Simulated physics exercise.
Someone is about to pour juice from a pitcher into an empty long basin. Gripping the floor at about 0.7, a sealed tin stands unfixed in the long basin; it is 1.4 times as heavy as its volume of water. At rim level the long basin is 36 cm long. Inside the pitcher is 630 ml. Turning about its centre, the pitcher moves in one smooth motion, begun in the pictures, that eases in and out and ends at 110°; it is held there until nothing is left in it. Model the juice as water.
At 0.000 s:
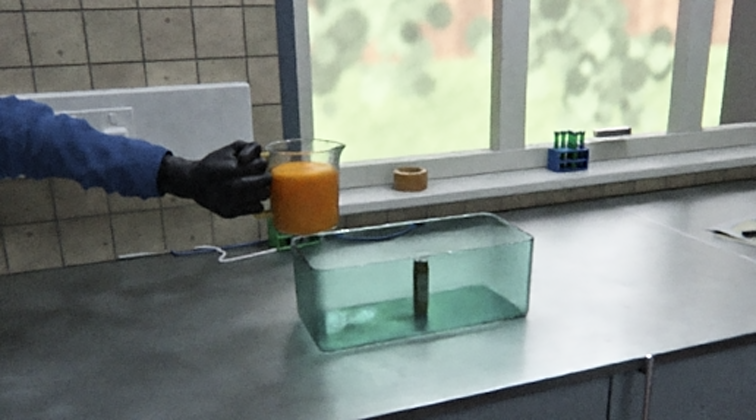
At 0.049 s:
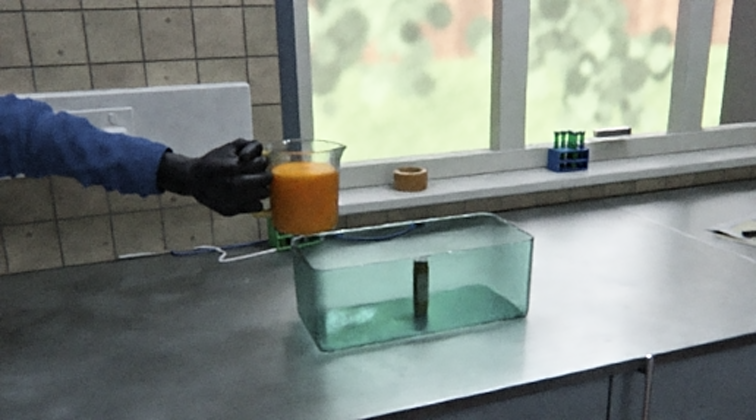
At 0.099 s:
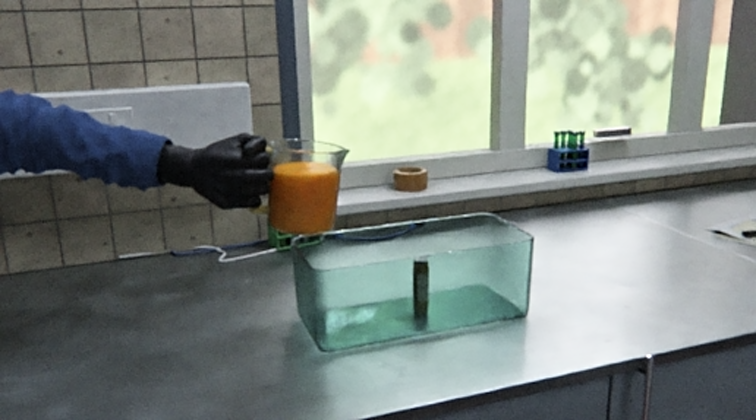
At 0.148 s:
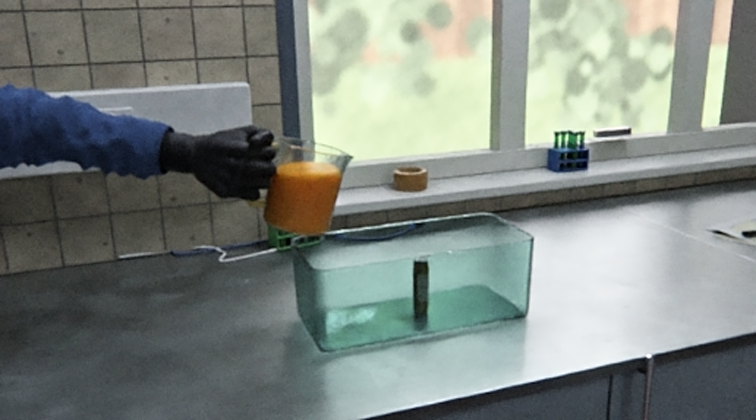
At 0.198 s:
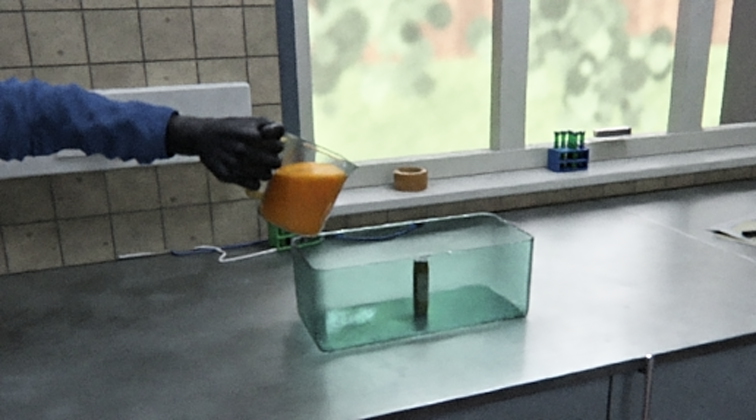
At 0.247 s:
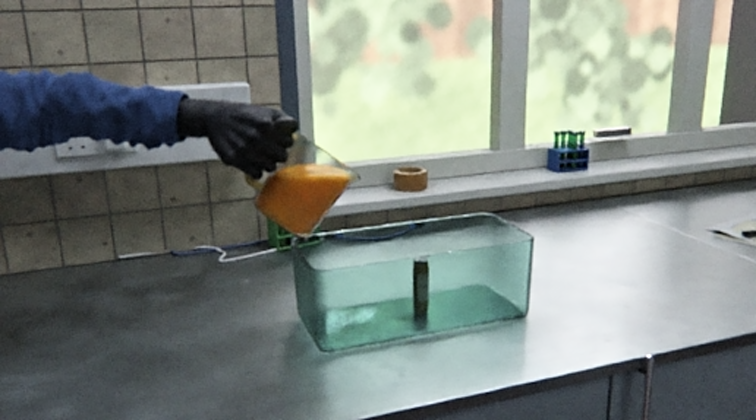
On a grey counter, a gloved hand tilts a pitcher of orange juice rightward above a clear basin.
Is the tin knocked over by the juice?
No.
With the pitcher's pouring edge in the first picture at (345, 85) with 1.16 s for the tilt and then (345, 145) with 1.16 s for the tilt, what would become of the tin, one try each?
Run one: It tumbles. Run two: It does not tip.
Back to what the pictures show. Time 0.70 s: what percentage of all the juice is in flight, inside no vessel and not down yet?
About 7 per cent.
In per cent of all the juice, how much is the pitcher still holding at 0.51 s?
Fraction remaining: Approx. 56 per cent.
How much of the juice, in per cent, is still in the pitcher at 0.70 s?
12 %.
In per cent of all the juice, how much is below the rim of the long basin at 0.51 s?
Near 22 in a hundred.
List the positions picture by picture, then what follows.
In the first frame, it leans 0°; its right rim is at (345, 144); the juice meets the walls at (269, 171) and (334, 164); the long basin's rim runs from (301, 255) to (512, 226); the tin's top is at (420, 262).
In the second frame, it leans 2°; its right rim is at (347, 145); the juice meets the walls at (269, 171) and (335, 165).
In the third frame, it leans 7°; its right rim is at (350, 149); the juice meets the walls at (271, 171) and (337, 166).
In the fourth frame, it leans 15°; its right rim is at (354, 156); the juice meets the walls at (273, 172) and (339, 166).
In the fifth frame, it leans 26°; its right rim is at (358, 166); the juice meets the walls at (269, 181) and (344, 168).
In the sixth frame, it leans 39°; its right rim is at (360, 178); the juice meets the walls at (262, 188) and (352, 172).
Then, 0.51 s in, the tilt is 102° and 56 per cent is still to pour; the tin stands where it began.
Then, 0.70 s in, the tilt is 110° and 12 per cent is still to pour; the tin stands where it began.
Then, 0.89 s in, the tilt is 110° and 1 per cent is still to pour; the tin stands where it began.
Then, 1.11 s in, the tilt is 110° and 0 per cent is still to pour; the tin stands where it began.
Finally, the tin stands where it began.
